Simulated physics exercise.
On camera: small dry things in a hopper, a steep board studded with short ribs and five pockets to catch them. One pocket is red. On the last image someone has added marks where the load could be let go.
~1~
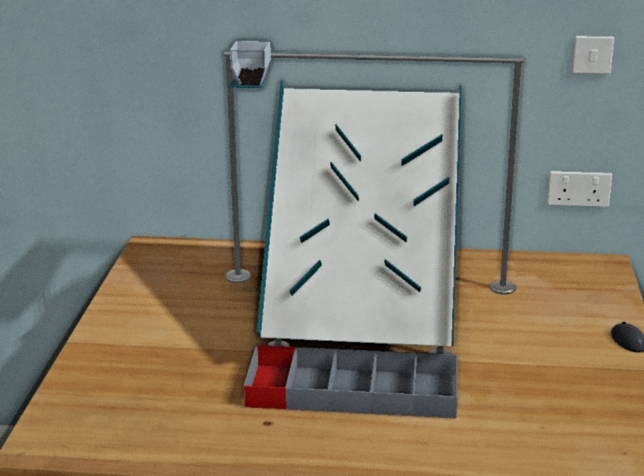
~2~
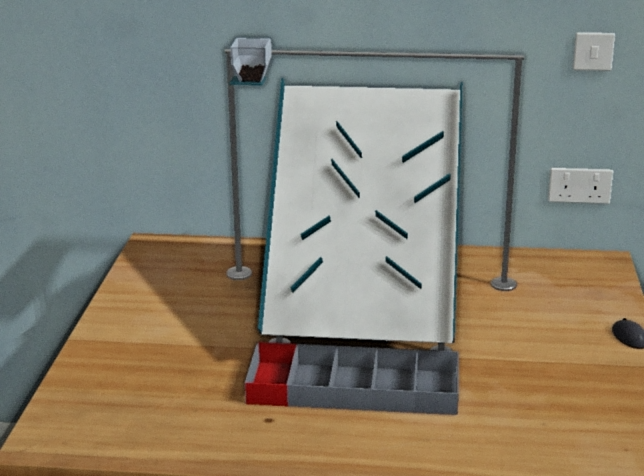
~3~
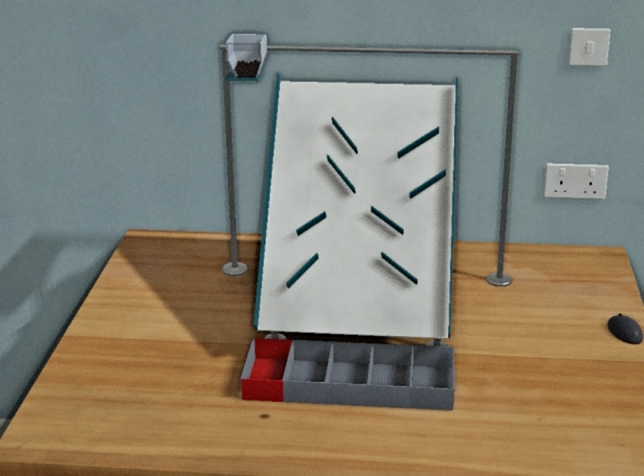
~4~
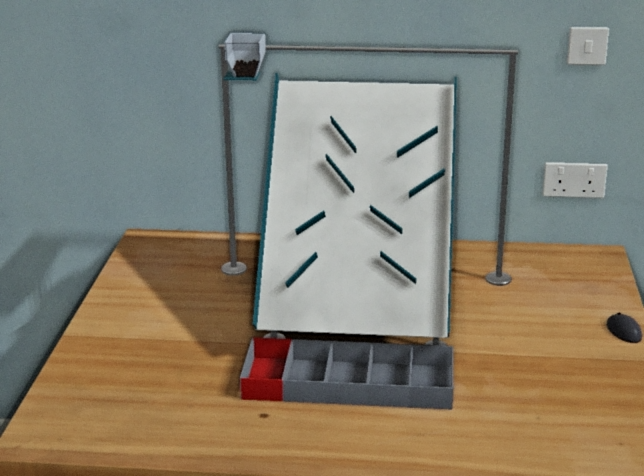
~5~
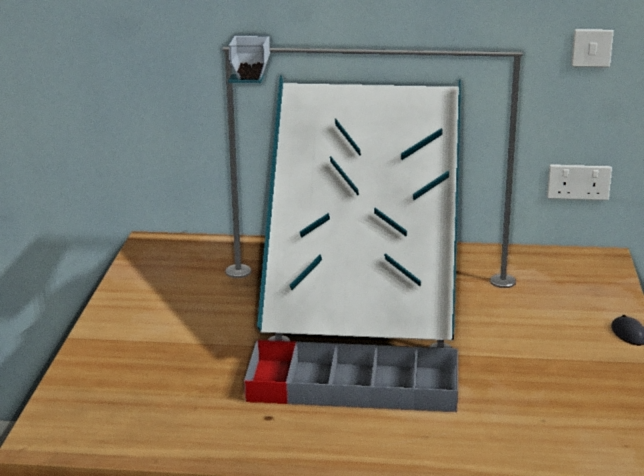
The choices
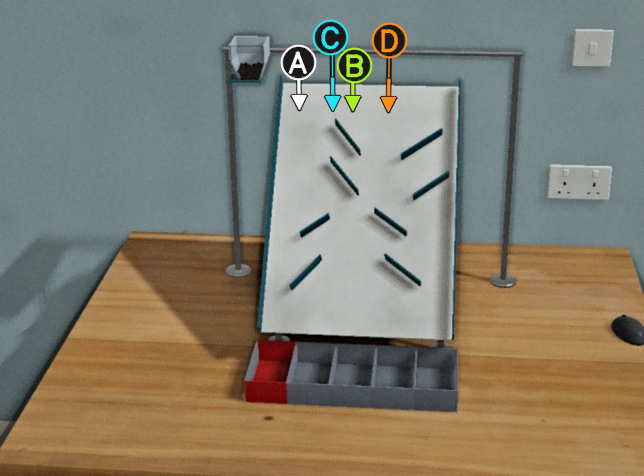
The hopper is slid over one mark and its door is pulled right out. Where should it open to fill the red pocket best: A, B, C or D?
It is A.
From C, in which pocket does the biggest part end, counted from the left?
It is the first one.
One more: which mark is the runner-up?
Here it is mark C.
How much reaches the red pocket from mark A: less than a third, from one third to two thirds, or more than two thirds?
Mark A gives more than two thirds.
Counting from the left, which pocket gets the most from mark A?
It is the first one.
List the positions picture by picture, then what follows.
The first picture shows hopper (251, 76), allspice berries, door shut.
The second picture shows ribs (336, 121) to (361, 152), (402, 157) to (443, 131), (331, 159) to (359, 192).
The third picture shows ribs (410, 193) to (446, 170), (296, 231) to (325, 211), (371, 206) to (403, 230).
The fourth picture shows ribs (286, 283) to (316, 252), (380, 251) to (416, 279).
The fifth picture shows red pocket (266, 391), number 1 of 5 from the left.
On the marked copy, mark A meets the board at (299, 104); mark B meets the board at (352, 105); mark C meets the board at (332, 105); mark D meets the board at (388, 106).
With A, almost all in the red pocket, just a few outside the box.
With B, about a tenth in the red pocket, almost all in other pockets.
With C, roughly two thirds in the red pocket, roughly a quarter in other pockets, about a tenth outside the box.
With D, just a few in the red pocket, almost all in other pockets, just a few outside the box.
